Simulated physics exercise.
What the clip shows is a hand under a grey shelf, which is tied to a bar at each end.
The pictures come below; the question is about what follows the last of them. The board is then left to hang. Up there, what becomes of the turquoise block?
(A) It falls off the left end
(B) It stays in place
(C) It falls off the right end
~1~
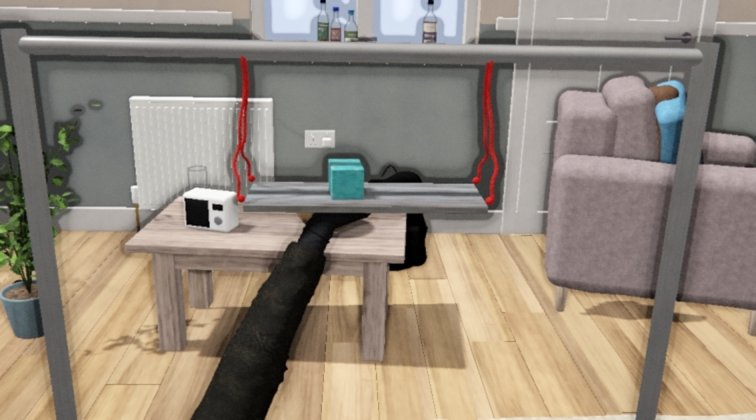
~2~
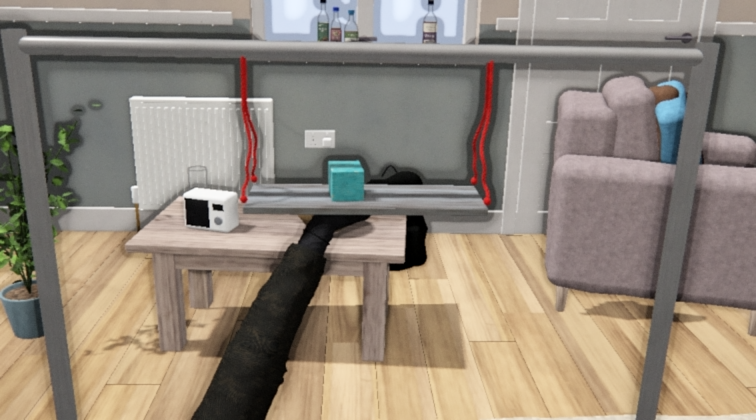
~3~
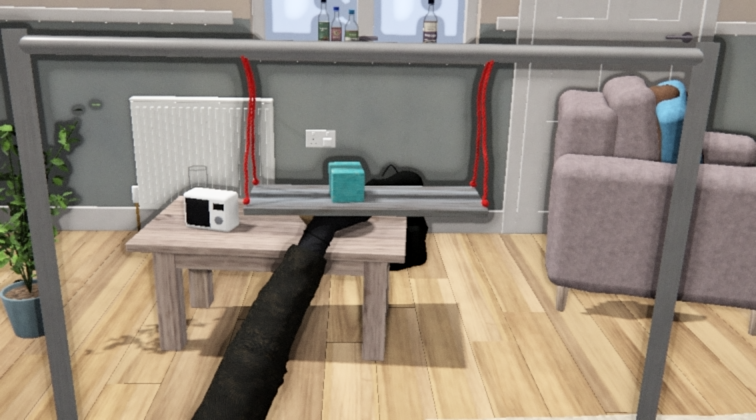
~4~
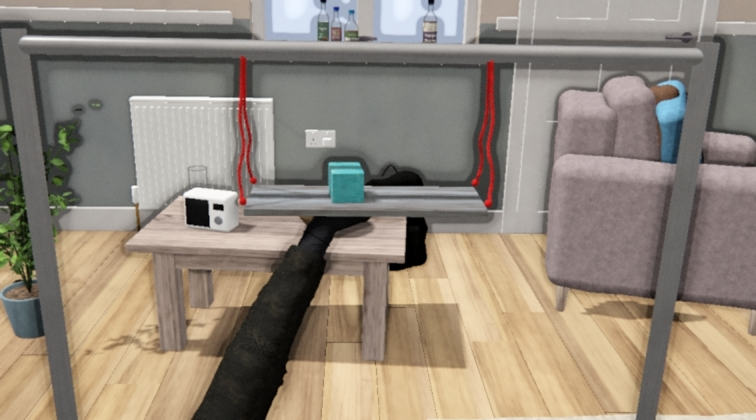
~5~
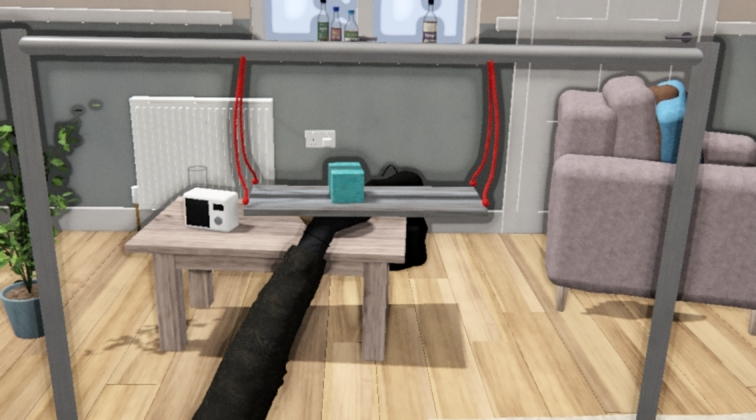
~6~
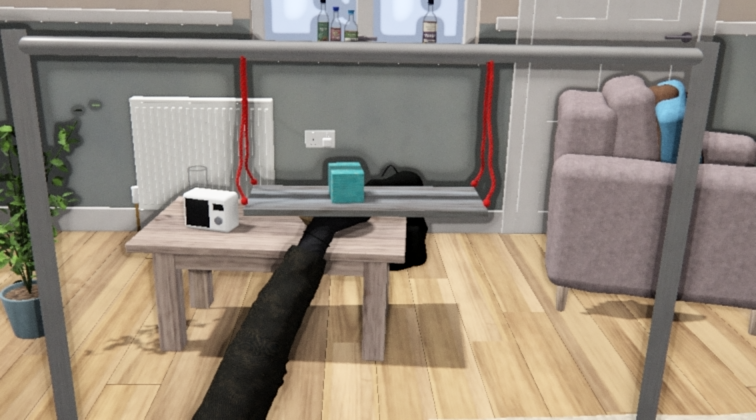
Answer: B.
Then, 0.48 s after the last picture, board level; block on the board near (346, 186).
At rest, board level; block on the board near (346, 186). The turquoise block remains aboard.
